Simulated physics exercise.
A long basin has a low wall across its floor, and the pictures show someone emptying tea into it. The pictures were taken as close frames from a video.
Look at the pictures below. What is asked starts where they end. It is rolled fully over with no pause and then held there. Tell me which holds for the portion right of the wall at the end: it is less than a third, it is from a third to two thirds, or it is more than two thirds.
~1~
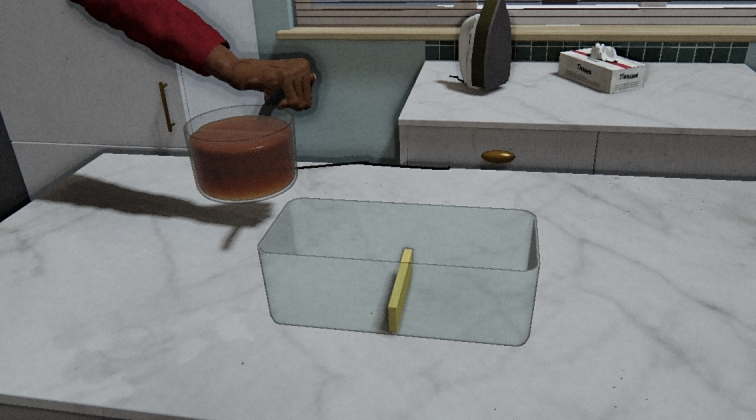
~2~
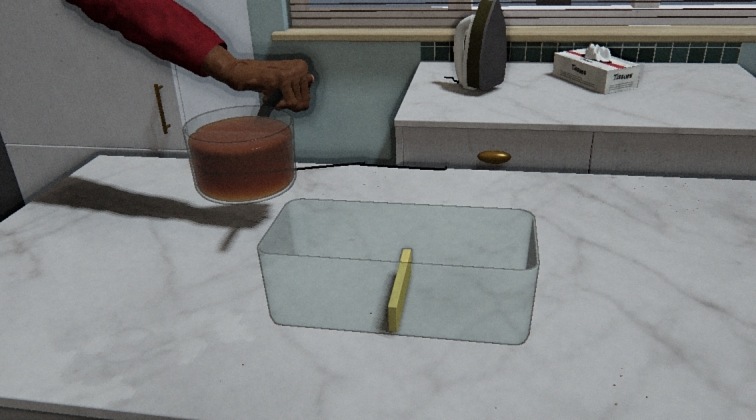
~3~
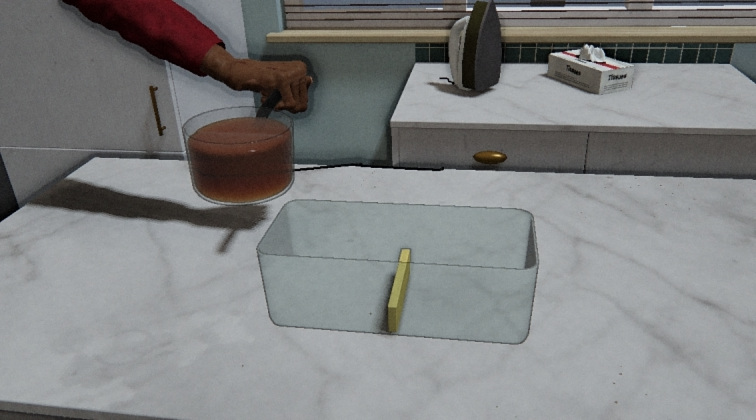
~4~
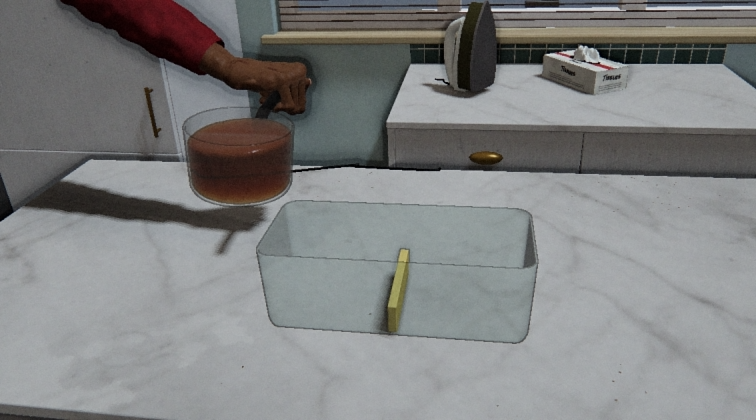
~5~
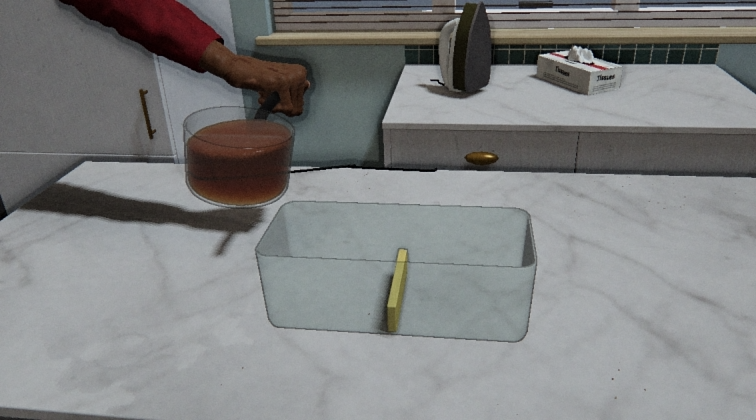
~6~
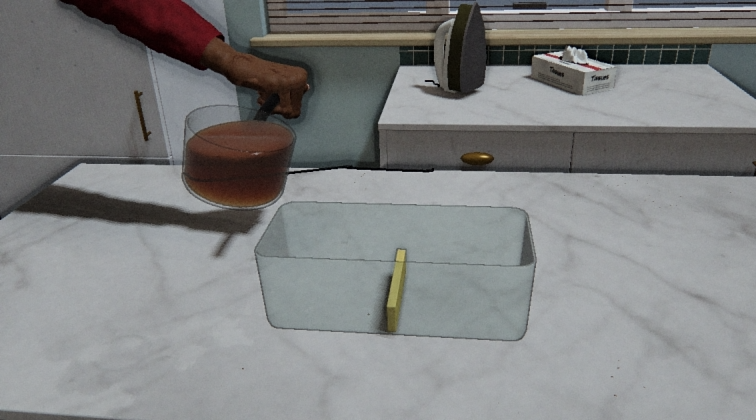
It is less than a third.
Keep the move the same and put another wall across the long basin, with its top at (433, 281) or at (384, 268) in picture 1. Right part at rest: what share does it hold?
10 %, then 5 %.
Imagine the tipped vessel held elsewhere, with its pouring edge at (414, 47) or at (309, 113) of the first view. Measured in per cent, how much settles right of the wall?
Roughly 90 per cent, then roughly 10 per cent.
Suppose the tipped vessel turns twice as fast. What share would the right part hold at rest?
About 20 per cent.
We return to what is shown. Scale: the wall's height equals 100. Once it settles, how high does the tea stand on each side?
The left comes to 80 % and the right to 10 %.
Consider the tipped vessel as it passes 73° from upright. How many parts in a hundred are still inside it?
About 50 per cent.
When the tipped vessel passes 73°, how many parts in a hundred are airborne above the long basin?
Share in flight: Approx. 25 %.
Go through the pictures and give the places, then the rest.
In the first picture, it leans 0°; its right rim is at (290, 125); the tea meets the walls at (195, 129) and (291, 132); the long basin's rim runs from (274, 224) to (537, 240); the wall's top is at (401, 277).
In the second picture, it leans 1°; its right rim is at (290, 127); the tea meets the walls at (194, 129) and (290, 133).
In the third picture, it leans 3°; its right rim is at (290, 129); the tea meets the walls at (194, 131) and (290, 134).
In the fourth picture, it leans 6°; its right rim is at (291, 133); the tea meets the walls at (194, 132) and (290, 136).
In the fifth picture, it leans 10°; its right rim is at (292, 138); the tea meets the walls at (192, 133) and (291, 135).
In the sixth picture, it leans 16°; its right rim is at (293, 144); the tea meets the walls at (192, 136) and (294, 138).
A moment on, the tilt is 73° and 49 per cent is still to pour, 28 is left of the wall and 0 right of it.
Next, the tilt is 110° and 5 per cent is still to pour, 82 is left of the wall and 9 right of it.
Then the tilt is 121° and 0 per cent is still to pour, 88 is left of the wall and 11 right of it.
Later the tilt is 121° and 0 per cent is still to pour, 88 is left of the wall and 11 right of it.
In the end 88 per cent lies left of the wall, 11 right of it and 1 outside.
